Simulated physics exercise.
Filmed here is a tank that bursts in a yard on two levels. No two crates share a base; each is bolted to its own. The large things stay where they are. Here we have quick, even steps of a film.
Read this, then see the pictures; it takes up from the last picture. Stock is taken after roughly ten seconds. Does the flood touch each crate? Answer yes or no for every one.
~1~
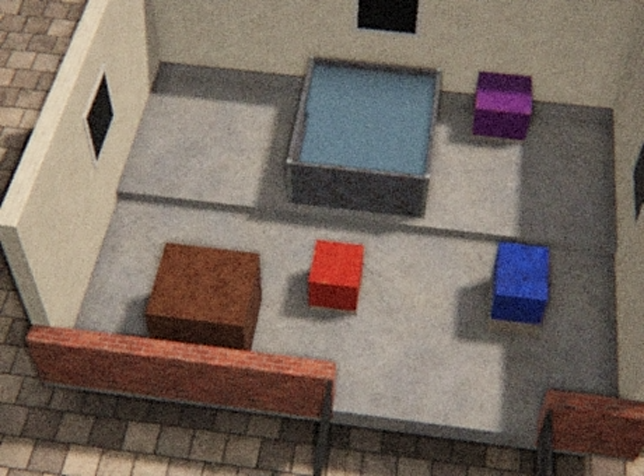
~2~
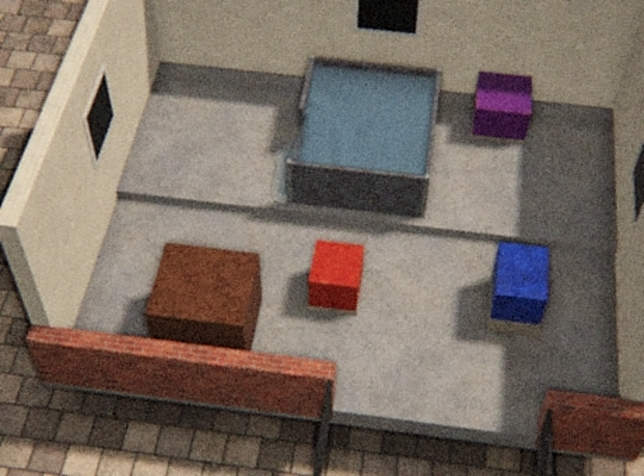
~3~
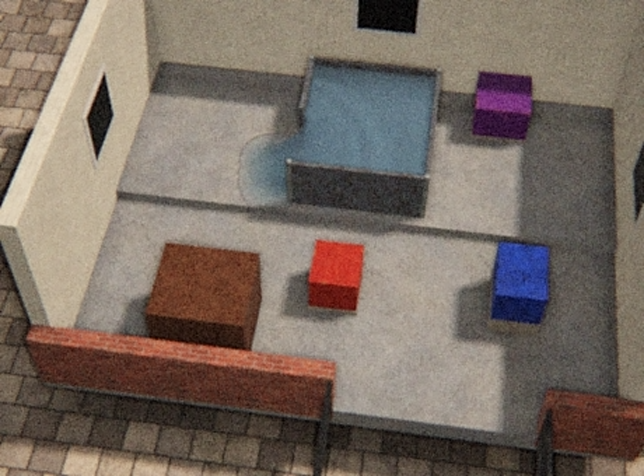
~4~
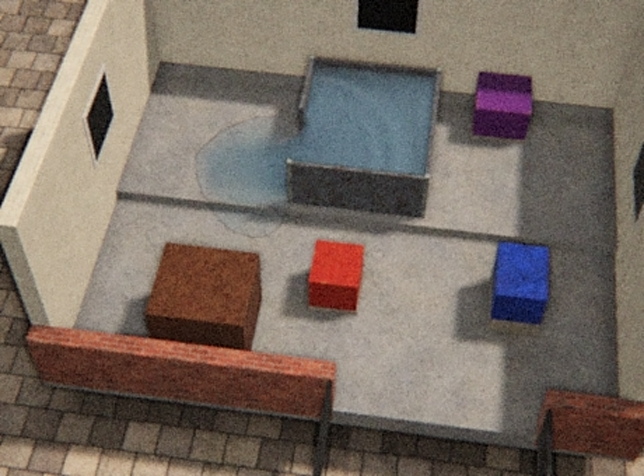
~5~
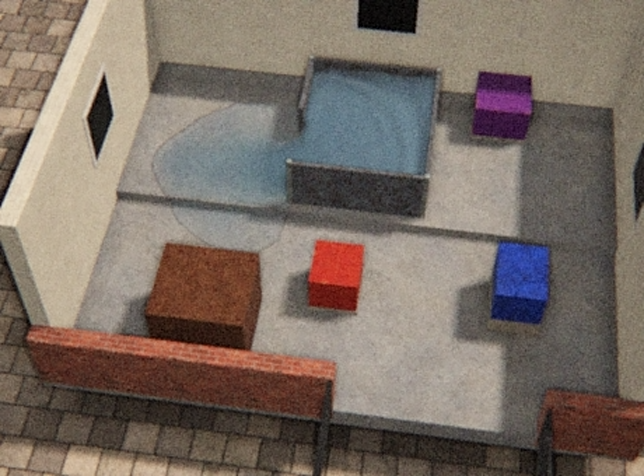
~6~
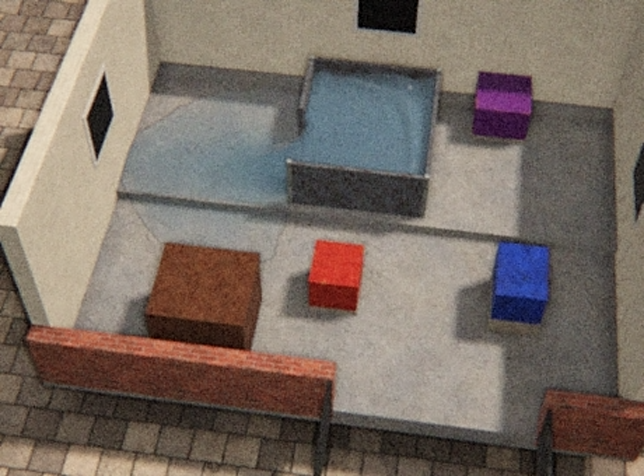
Blue crate: No; purple crate: Yes; red crate: Yes.
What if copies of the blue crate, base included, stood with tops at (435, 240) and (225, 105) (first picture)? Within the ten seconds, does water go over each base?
So, the first one stays clear of it, and the next one gets caught.
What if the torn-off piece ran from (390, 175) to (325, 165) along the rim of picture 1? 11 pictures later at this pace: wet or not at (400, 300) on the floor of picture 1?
Status of the point: Soaked.
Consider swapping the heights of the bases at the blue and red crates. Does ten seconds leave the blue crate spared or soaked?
My guess is that the blue one is inundated.
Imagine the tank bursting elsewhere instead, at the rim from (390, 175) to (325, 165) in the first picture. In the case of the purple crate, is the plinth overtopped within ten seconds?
I'd say the purple crate is untouched.
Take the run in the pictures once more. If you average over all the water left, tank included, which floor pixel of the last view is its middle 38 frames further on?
Centre point: Around (264, 206).
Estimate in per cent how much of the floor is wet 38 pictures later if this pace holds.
Near 75 in a hundred.
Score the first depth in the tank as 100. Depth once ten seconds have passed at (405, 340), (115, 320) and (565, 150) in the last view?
In order: Roughly 8, 25 and 2 in a hundred.
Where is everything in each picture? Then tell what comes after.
The first picture shows the open tank at (367, 119) is whole and still.
In the second picture, the front is at (286, 203), out from the gap at (298, 162).
In the third picture, water pours out at (298, 164) and has run to (253, 145).
In the fourth picture, water pours out at (298, 164) and has run to (205, 152).
In the fifth picture, water pours out at (298, 164) and has run to (158, 169).
In the sixth picture, water pours out at (298, 163) and has run to (122, 174).
A moment on, water covers 30 % of the floor; the blue crate not reached, the purple crate not reached, the red crate not reached.
Next, water covers 30 % of the floor; the blue crate not reached, the purple crate not reached, the red crate not reached.
Then, water covers 45 % of the floor; the blue crate not reached, the purple crate not reached, the red crate water round its plinth.
Later, water covers 75 % of the floor; the blue crate water round its plinth, the purple crate water round its plinth, the red crate water round its plinth.
In the end, water covers 90 % of the floor; the blue crate stayed above the water, the purple crate was topped, the red crate was topped.
